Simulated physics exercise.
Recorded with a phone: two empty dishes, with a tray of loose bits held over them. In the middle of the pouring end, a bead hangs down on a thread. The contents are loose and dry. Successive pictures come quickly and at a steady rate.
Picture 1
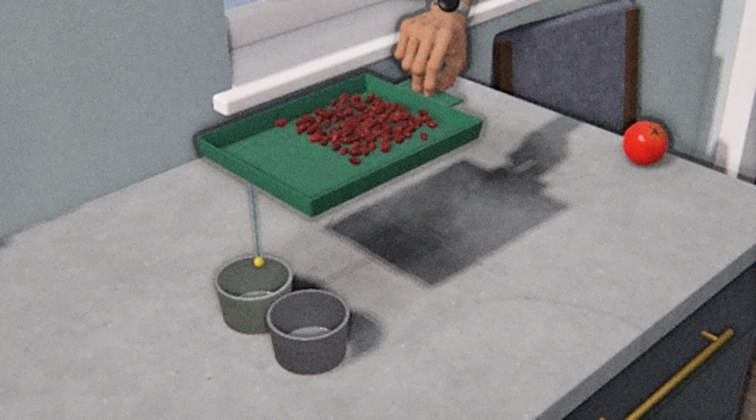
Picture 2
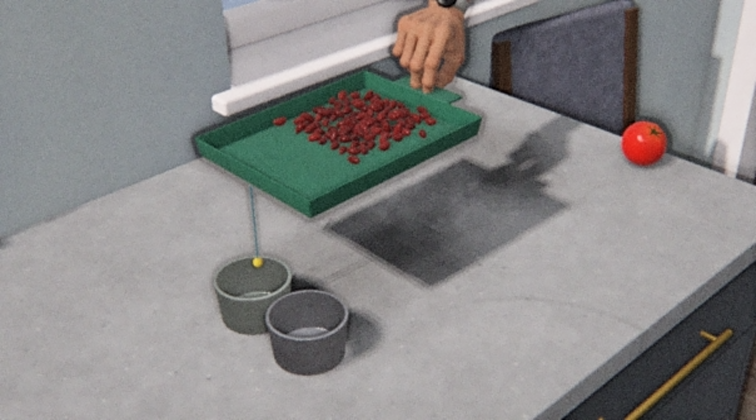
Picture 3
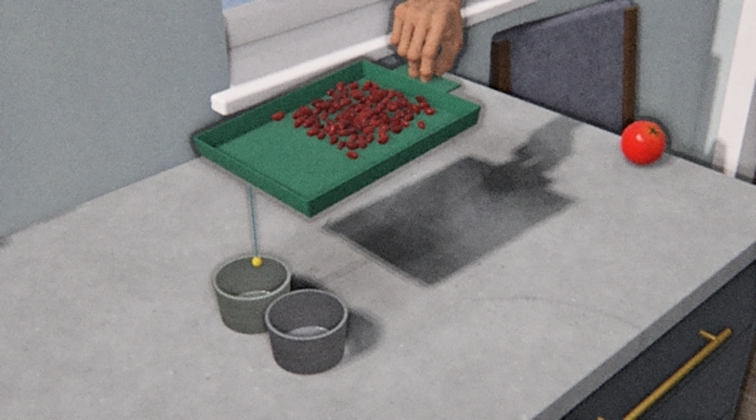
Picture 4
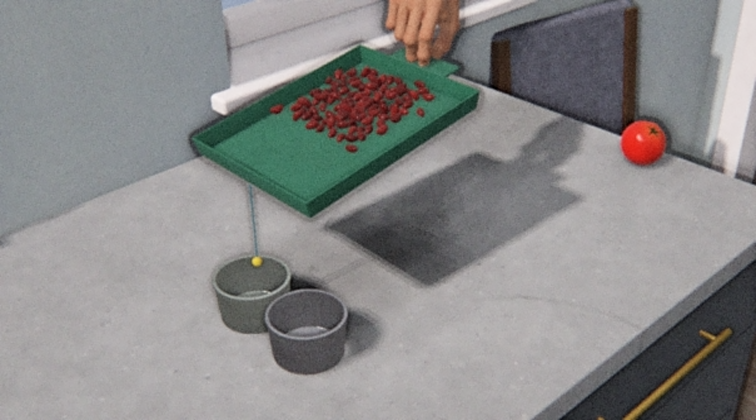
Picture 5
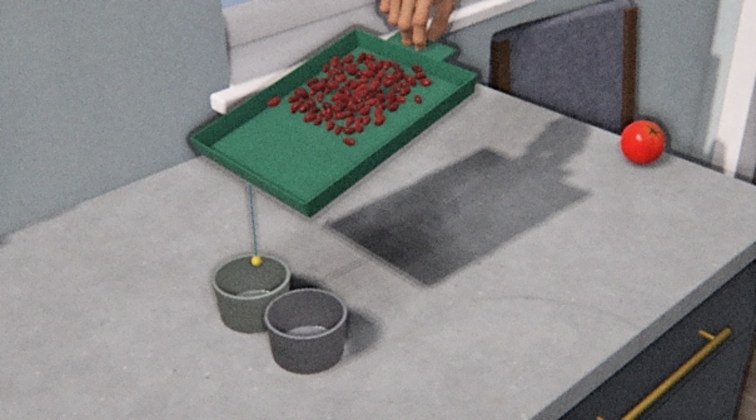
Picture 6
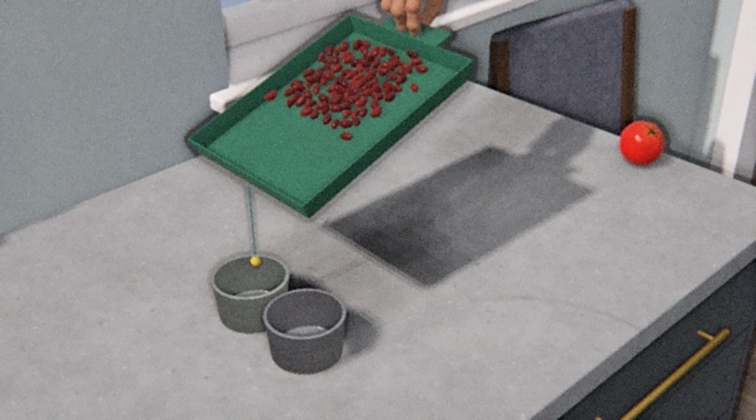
On a grey countertop, a hand held a green tray of red beans above two small empty dishes, then steadily raised the far end, tilting the tray toward them while the beans stayed bunched together.
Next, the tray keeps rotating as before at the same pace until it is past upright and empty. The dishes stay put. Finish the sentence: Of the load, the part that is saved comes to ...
Less than half of it.
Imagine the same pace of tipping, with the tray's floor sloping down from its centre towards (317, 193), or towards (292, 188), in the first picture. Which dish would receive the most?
Rightward dish at the first place, Rightward dish at the second.
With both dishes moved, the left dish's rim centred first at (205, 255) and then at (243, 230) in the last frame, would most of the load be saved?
Well, a minority share the first time and a minority share the next.
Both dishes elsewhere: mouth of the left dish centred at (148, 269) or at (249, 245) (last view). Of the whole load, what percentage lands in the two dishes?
Trial 1: 50 percent; trial 2: 0 percent.
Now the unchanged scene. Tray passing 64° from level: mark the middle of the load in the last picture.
Look close to (254, 161) in the last picture.
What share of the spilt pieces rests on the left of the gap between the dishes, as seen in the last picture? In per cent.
Estimate: About 90 percent.
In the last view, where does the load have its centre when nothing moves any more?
Resting centre, last picture - approx. (199, 343).
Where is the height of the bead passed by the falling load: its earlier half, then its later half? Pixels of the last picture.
(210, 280), then (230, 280).
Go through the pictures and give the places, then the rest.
Corners of the pouring end at (201, 137) and (311, 198), level; middle of the load at (367, 127), kidney beans; left dish at (225, 307); right dish at (279, 347); bead on its thread at (259, 262), in the first frame.
Corners of the pouring end at (200, 138) and (309, 198), level; middle of the load at (366, 125), in the second frame.
Corners of the pouring end at (198, 137) and (308, 199), tipped barely, level across its low end; middle of the load at (365, 117), in the third frame.
Corners of the pouring end at (197, 137) and (307, 200), tipped a little, level across its low end; middle of the load at (363, 106), in the fourth frame.
Corners of the pouring end at (195, 137) and (305, 201), tipped a little, level across its low end; middle of the load at (360, 95), in the fifth frame.
Corners of the pouring end at (193, 138) and (303, 202), tipped clearly, level across its low end; middle of the load at (356, 85); left dish at (221, 306); right dish at (275, 346), in the sixth frame.
Soon, tray tipped steeply; nearly all on the tray; a stray few in the air.
A while on, tray tipped past a quarter turn; most on the tray; a small part outside both.
Towards the end, tray tipped past a quarter turn; a small part in the right dish; a small part in the left dish; most outside both.
Finally, tray tipped past a quarter turn; a small part in the right dish; a small part in the left dish; most outside both.
